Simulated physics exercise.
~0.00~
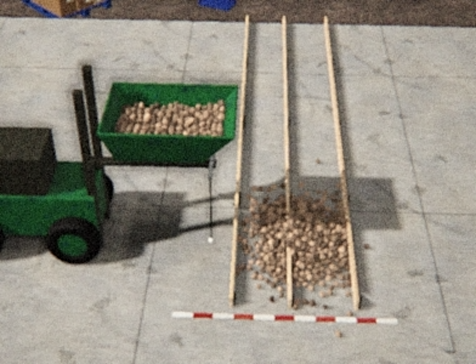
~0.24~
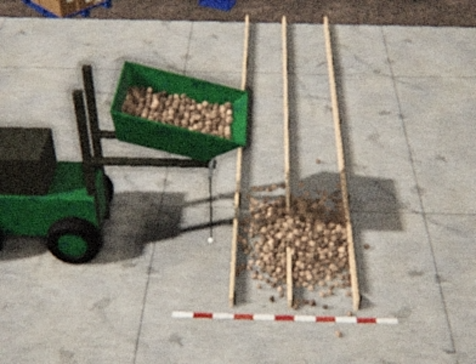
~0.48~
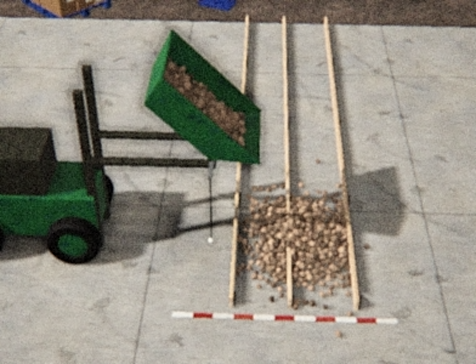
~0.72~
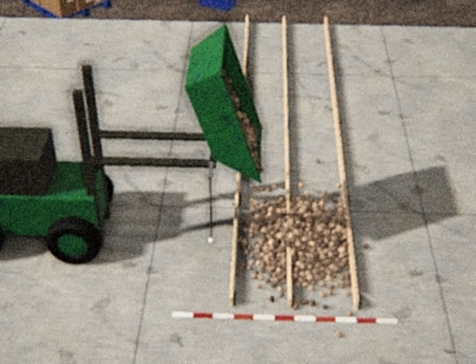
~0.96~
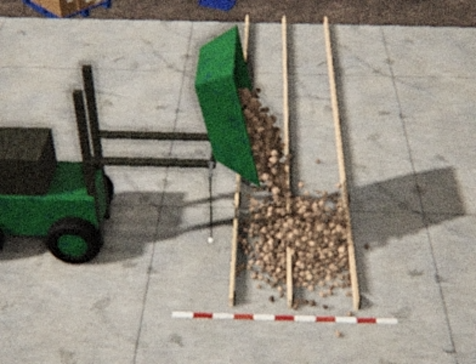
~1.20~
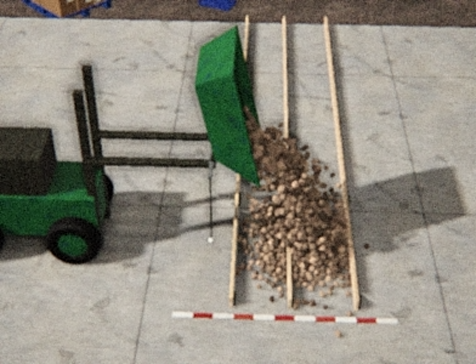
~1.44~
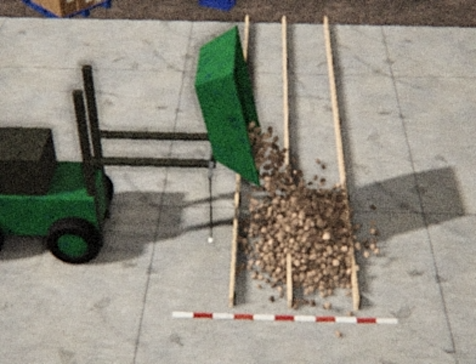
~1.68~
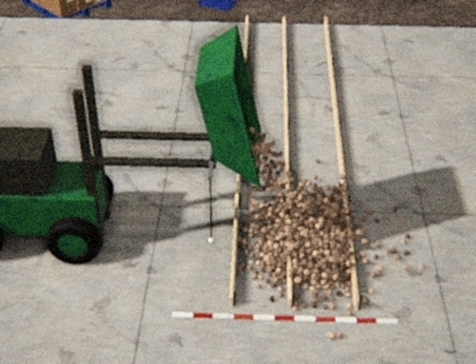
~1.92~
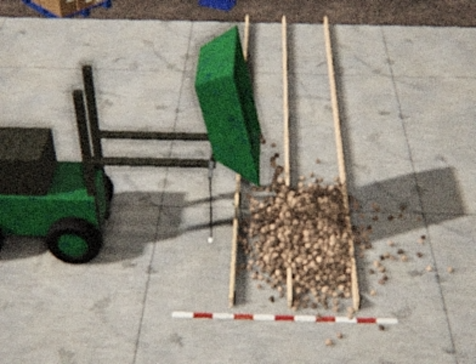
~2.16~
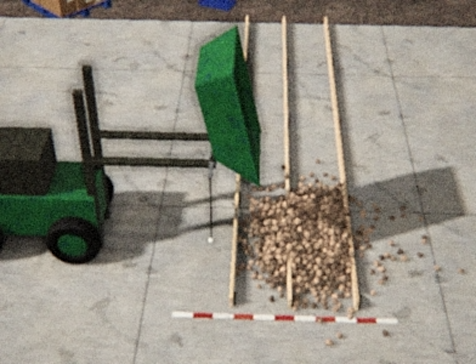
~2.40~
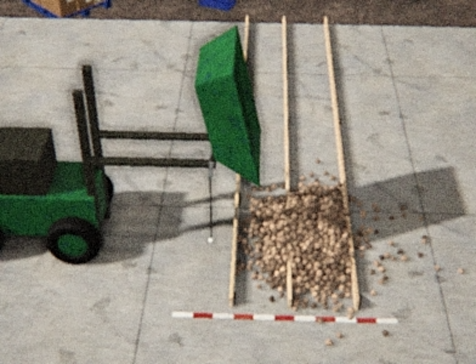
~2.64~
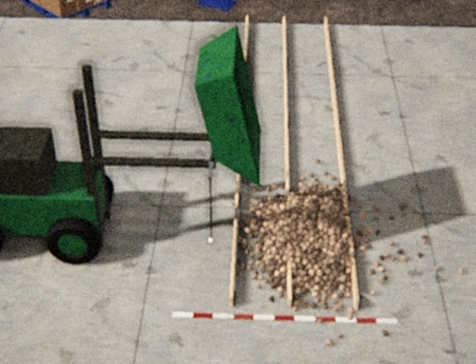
On a pale concrete floor marked off by three long wooden planks, a green forklift at the left holds up a skip of brownish stones beside an earlier heap. The skip tips steadily to the right, its load staying inside until it stands steeply tilted. Stones then pour over its lower edge, tumbling across the middle plank and onto the old pile. The stream thins to a trickle while a few stones scatter beyond the right-hand plank. At the end the skip hangs still and steep above a larger heap, with strays lying around it.
